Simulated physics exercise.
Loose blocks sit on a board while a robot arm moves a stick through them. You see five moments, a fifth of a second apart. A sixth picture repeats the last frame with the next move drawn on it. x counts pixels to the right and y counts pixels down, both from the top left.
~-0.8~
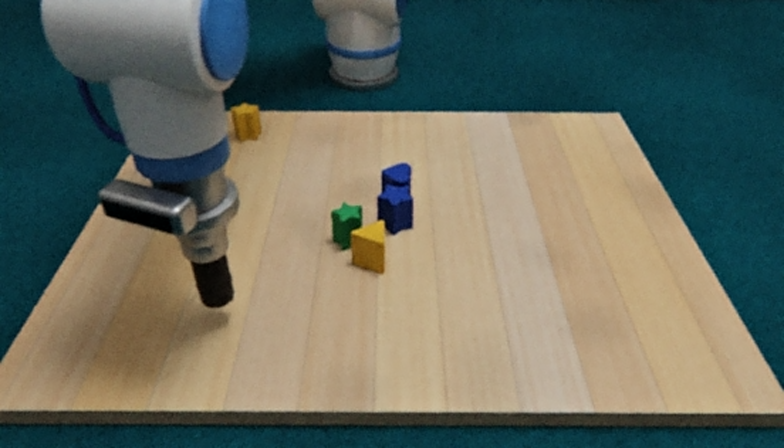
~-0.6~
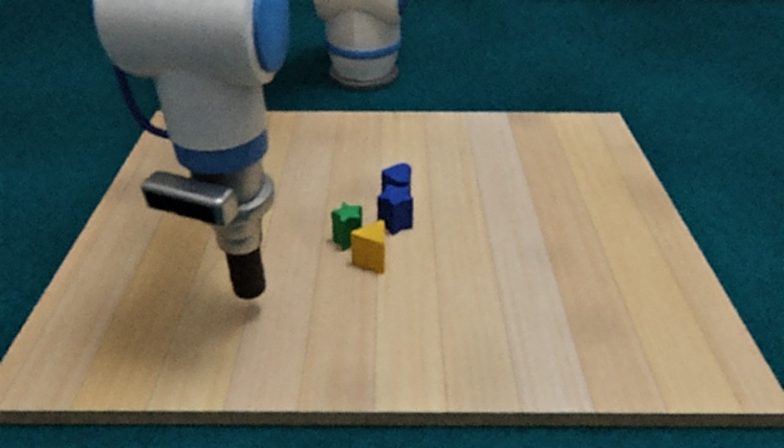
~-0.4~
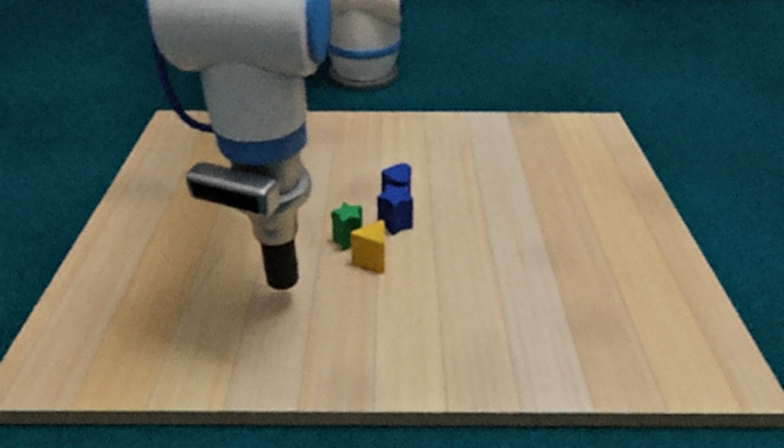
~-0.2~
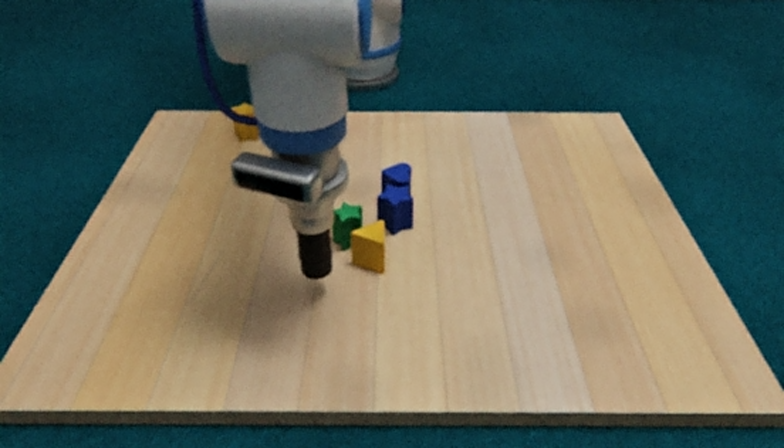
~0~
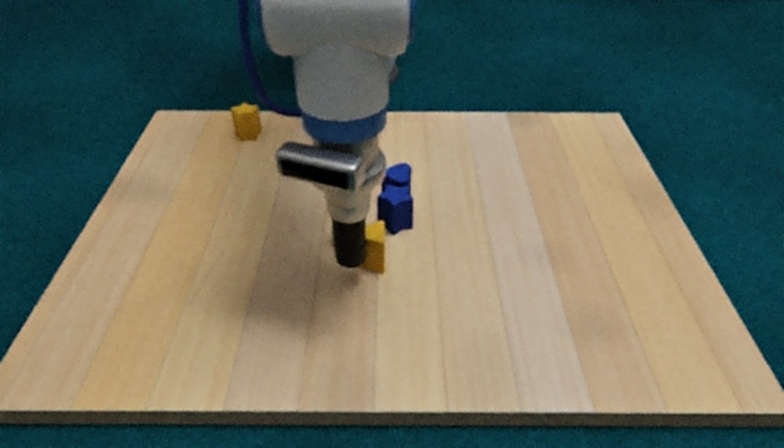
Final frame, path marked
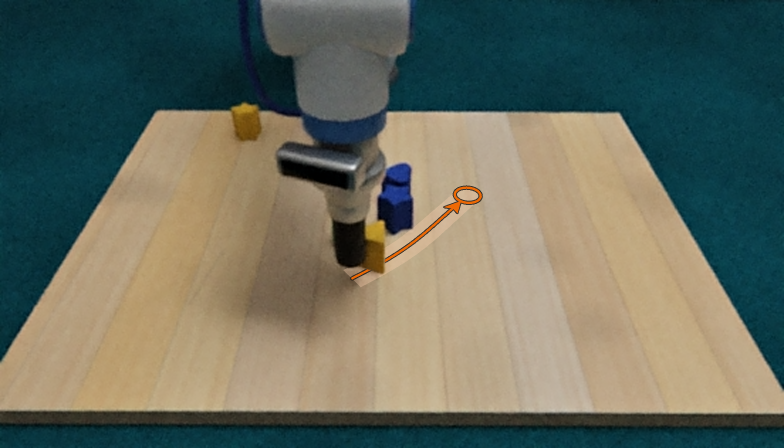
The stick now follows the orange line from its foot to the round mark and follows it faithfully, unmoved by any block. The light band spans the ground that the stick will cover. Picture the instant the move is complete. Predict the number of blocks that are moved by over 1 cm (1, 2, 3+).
One block shifts.
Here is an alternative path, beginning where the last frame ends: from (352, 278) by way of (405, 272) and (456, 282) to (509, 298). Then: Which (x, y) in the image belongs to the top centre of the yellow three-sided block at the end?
My best guess is (391, 224).
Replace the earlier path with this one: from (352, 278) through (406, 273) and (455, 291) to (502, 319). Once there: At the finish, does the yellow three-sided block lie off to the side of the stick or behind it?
Answer: Yes.
Path on the board, from (352, 278) over (401, 251) and (437, 222) to (468, 195).
On the path given first. One third of the way, stick at (402, 231); yellow three-sided block at (416, 206).
Two thirds of the way, stick at (439, 203); yellow three-sided block at (452, 179).
At the end, stick at (470, 176); yellow three-sided block at (483, 156); blue star in place.
